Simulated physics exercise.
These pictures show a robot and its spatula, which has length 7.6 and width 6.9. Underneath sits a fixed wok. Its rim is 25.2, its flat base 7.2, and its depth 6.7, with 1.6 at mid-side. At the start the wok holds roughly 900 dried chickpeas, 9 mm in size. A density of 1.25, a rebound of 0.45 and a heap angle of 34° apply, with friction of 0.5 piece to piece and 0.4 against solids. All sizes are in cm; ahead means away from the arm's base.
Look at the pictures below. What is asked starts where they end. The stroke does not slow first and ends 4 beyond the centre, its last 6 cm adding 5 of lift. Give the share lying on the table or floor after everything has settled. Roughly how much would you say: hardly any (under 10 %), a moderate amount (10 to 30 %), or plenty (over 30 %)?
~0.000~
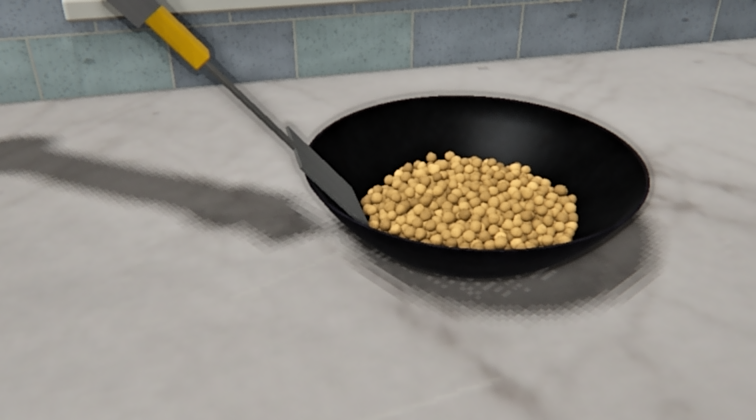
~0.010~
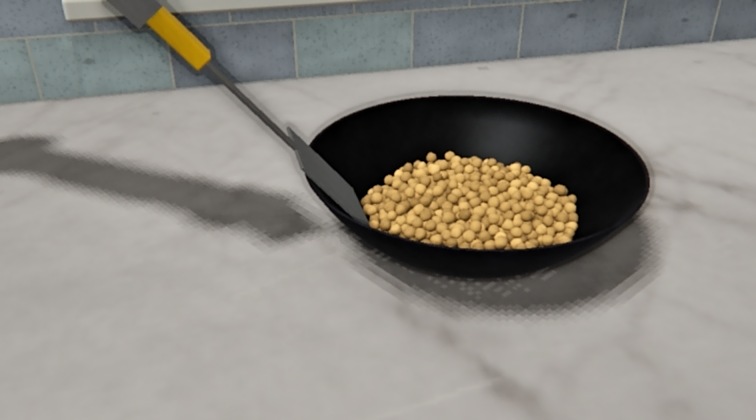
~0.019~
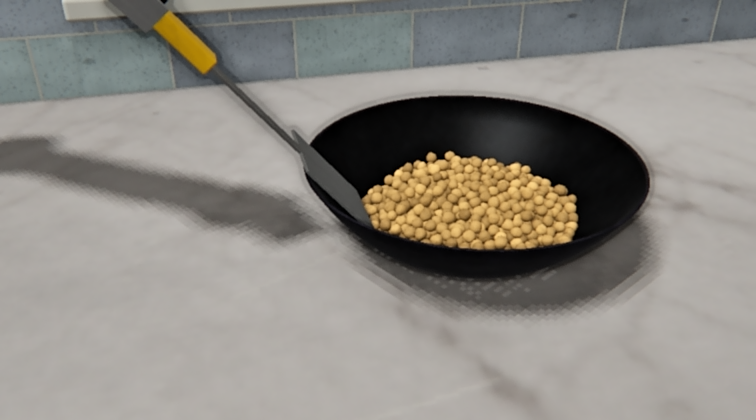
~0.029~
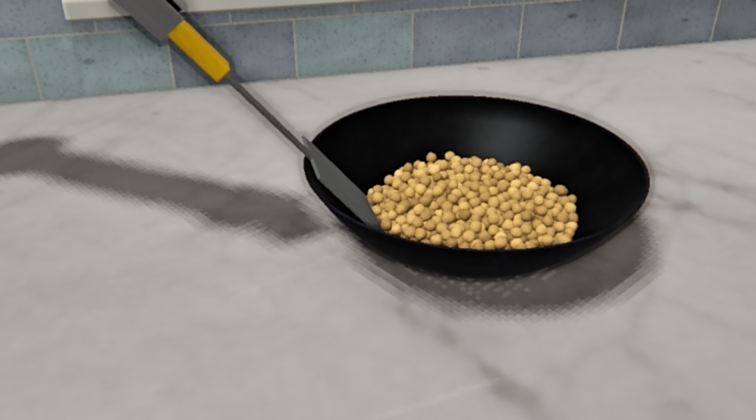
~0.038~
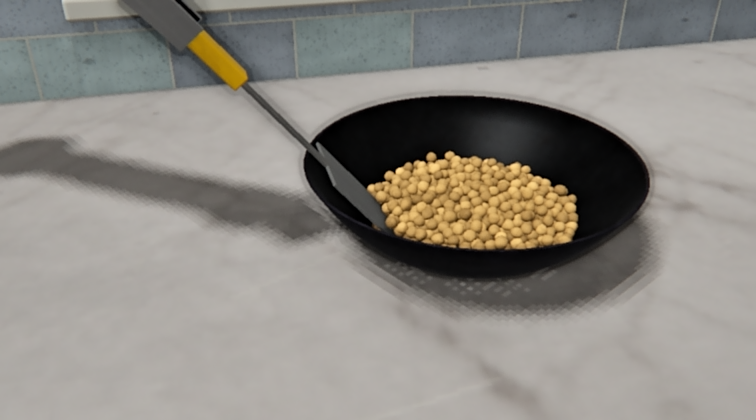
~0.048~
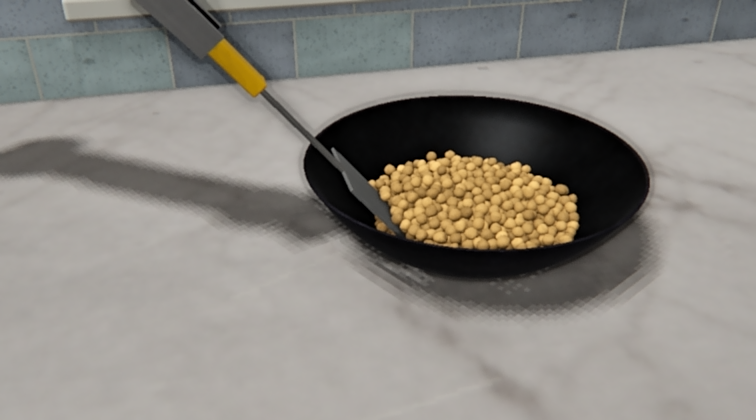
I'd say a moderate amount.
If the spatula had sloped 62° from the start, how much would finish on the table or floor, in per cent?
In that case around 15 per cent.
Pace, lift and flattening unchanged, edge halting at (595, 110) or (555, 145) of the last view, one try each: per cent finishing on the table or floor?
Close to 40 and close to 25 per cent, respectively.
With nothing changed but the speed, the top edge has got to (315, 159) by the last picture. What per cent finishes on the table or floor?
Share: Roughly 0 %.
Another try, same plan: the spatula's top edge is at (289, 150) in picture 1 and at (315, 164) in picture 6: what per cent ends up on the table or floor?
Some 0 percent ends up on the table or floor.
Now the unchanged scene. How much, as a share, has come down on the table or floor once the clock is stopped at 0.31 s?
About 5 per cent.
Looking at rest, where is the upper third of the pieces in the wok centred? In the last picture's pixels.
Approximately at pixel (555, 180).
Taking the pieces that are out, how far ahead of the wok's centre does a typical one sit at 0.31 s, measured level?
The distance is about 26 cm.
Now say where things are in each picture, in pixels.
In the first picture, spatula top edge at (293, 146), sloping 51°; upper third of the load around (470, 199), from x 365 to 575, top at y 155; 900 in the wok.
In the second picture, spatula top edge at (294, 146), sloping 51°; upper third of the load around (470, 199), from x 365 to 575, top at y 155.
In the third picture, spatula top edge at (299, 149), sloping 51°; upper third of the load around (470, 199), from x 365 to 575, top at y 155.
In the fourth picture, spatula top edge at (310, 156), sloping 51°; upper third of the load around (470, 198), from x 370 to 575, top at y 155.
In the fifth picture, spatula top edge at (325, 163), sloping 51°; upper third of the load around (468, 197), from x 370 to 575, top at y 155.
In the sixth picture, spatula top edge at (341, 168), sloping 51°; upper third of the load around (466, 195), from x 370 to 575, top at y 155; 900 in the wok.
After 0.07 s, sloping 51°, highest piece 6 above the table; 900 in the wok.
After 0.09 s, sloping 51°, highest piece 8 above the table; 900 in the wok.
After 0.31 s, sloping 51°, highest piece 16 above the table; 773 in the wok, 33 on the table or floor, 94 on the blade or in flight.
After 1.36 s, sloping 51°, highest piece 6 above the table; 773 in the wok, 127 on the table or floor.
At rest, 773 in the wok, 127 on the table or floor. That is 14 % on the table or floor.
